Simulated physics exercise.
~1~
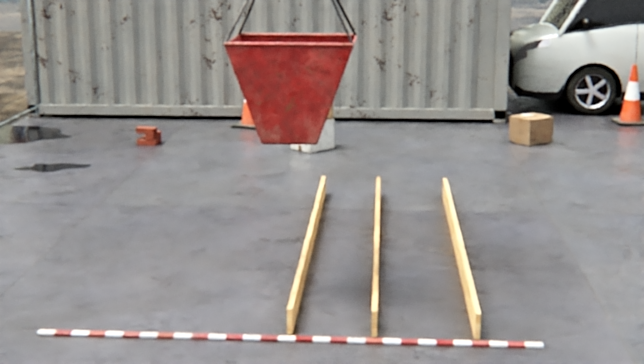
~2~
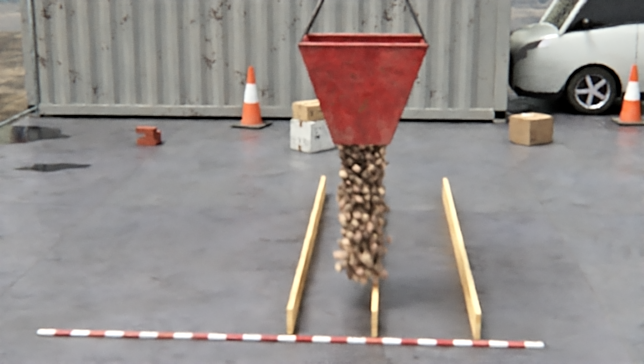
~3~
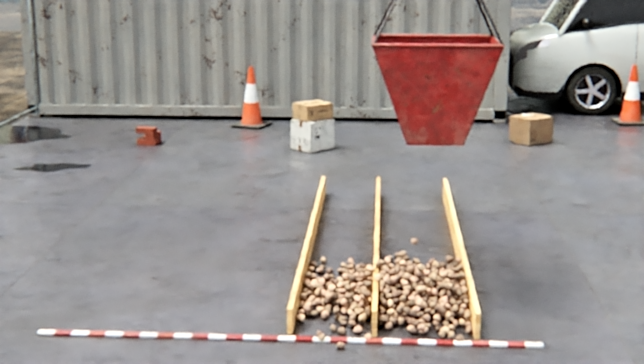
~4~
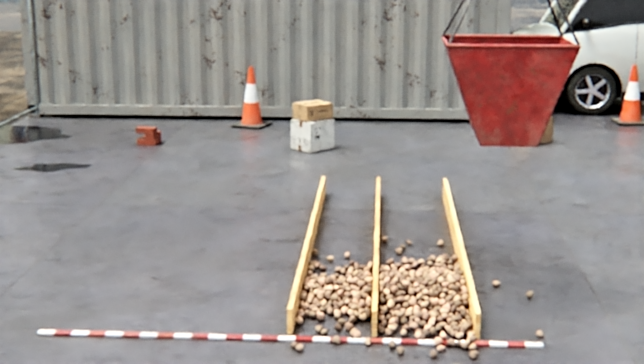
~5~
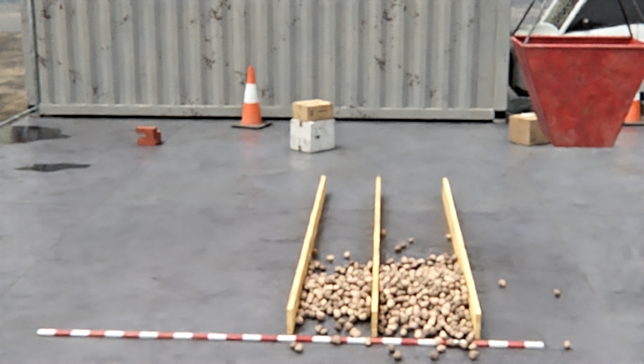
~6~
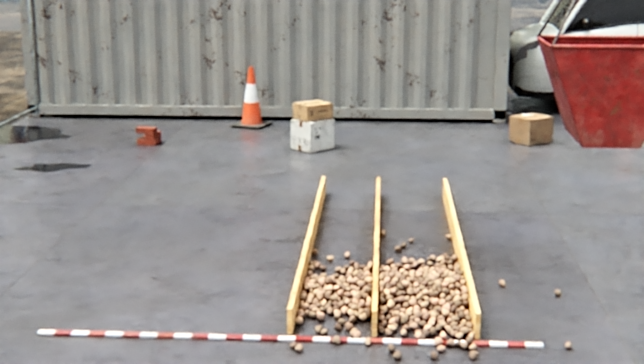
The footage shows a red skip hanging from a crane and moving right, dropping a stream of cobbles onto grey ground with three wooden boards. The empty skip continues right, leaving more stones in the right bay than the left, with a few scattered beyond the boards.
